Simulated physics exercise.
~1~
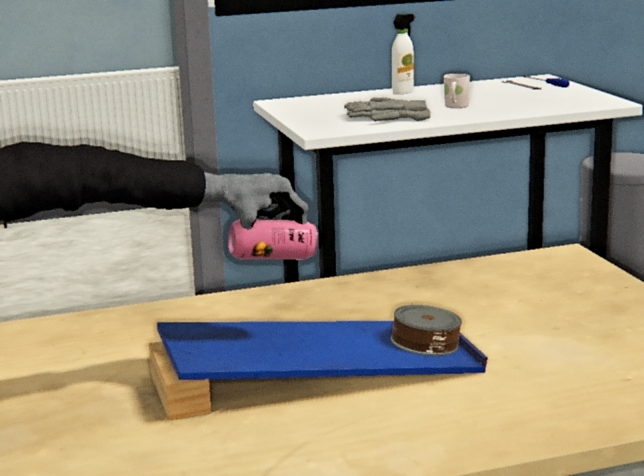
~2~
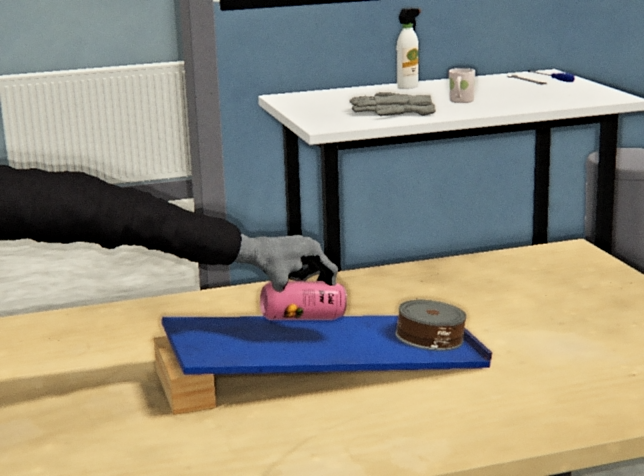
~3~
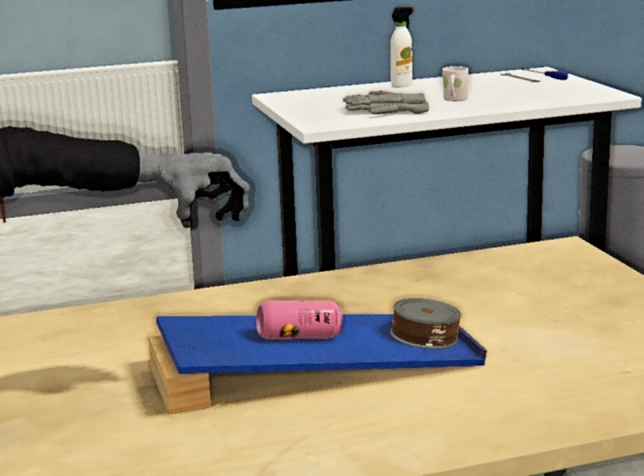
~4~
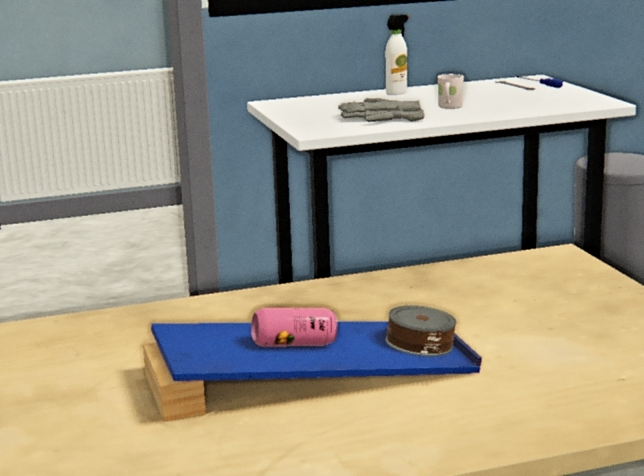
At the start, a gray-gloved hand in a dark sleeve holds a pink can on its side above a sloping blue board, which is propped on a wooden block at its left end. A round brown tub sits near the lower, right end, and a white table with a spray bottle, cup and gloves stands behind. The hand lowers the can onto the board, just left of the tub. It then lets go and draws back to the left. The hand leaves the view, and the can and tub both rest on the slope.
